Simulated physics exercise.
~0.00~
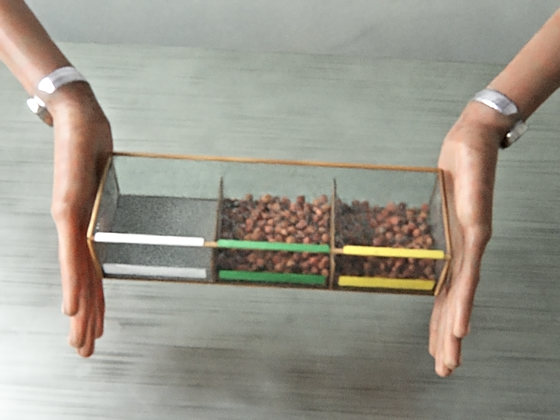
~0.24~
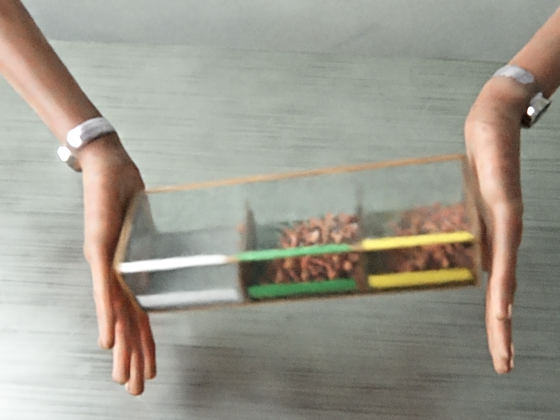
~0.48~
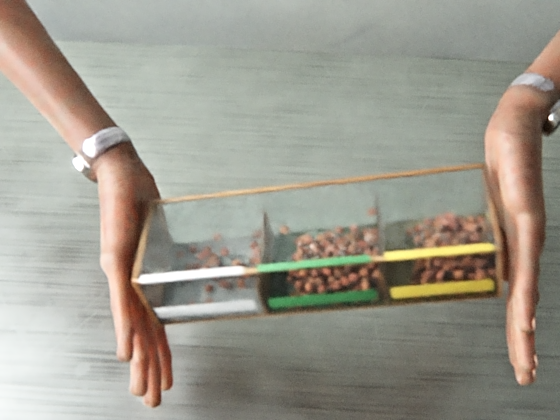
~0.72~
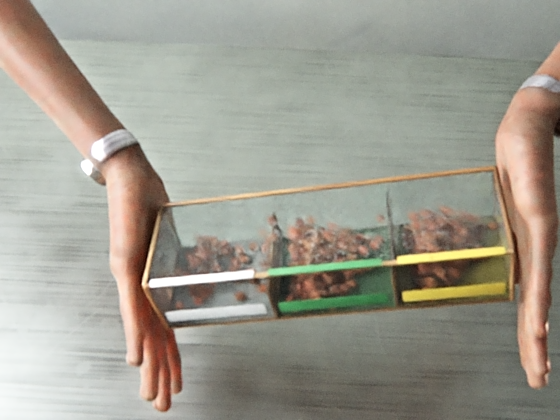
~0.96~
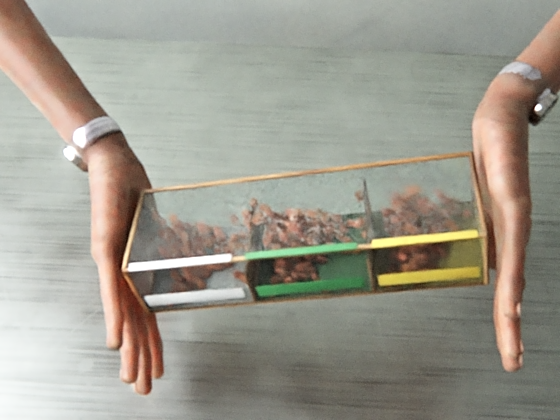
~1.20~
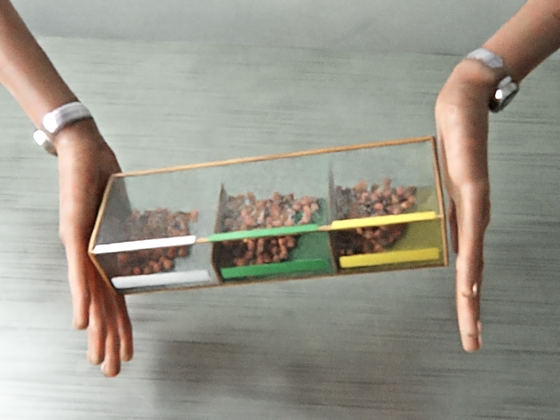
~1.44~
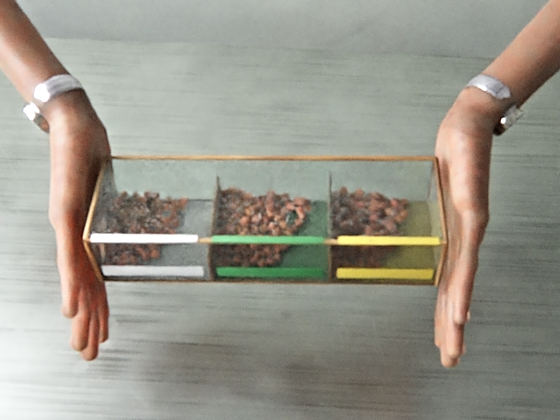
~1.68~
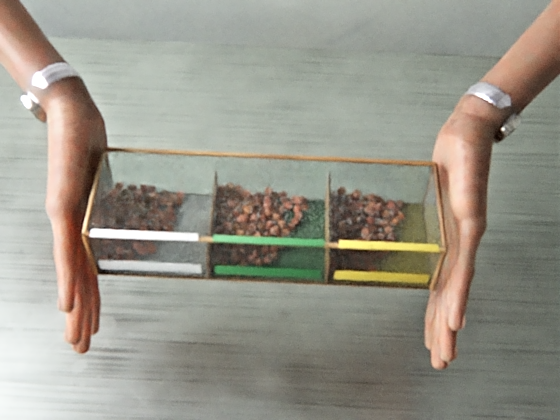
A clear lidded box of small brown pellets, held between two hands, tilted up on the right and swayed right, then left, as pellets spread into the empty white-marked section; it was brought level, with pellets resting in the white, green and yellow sections.
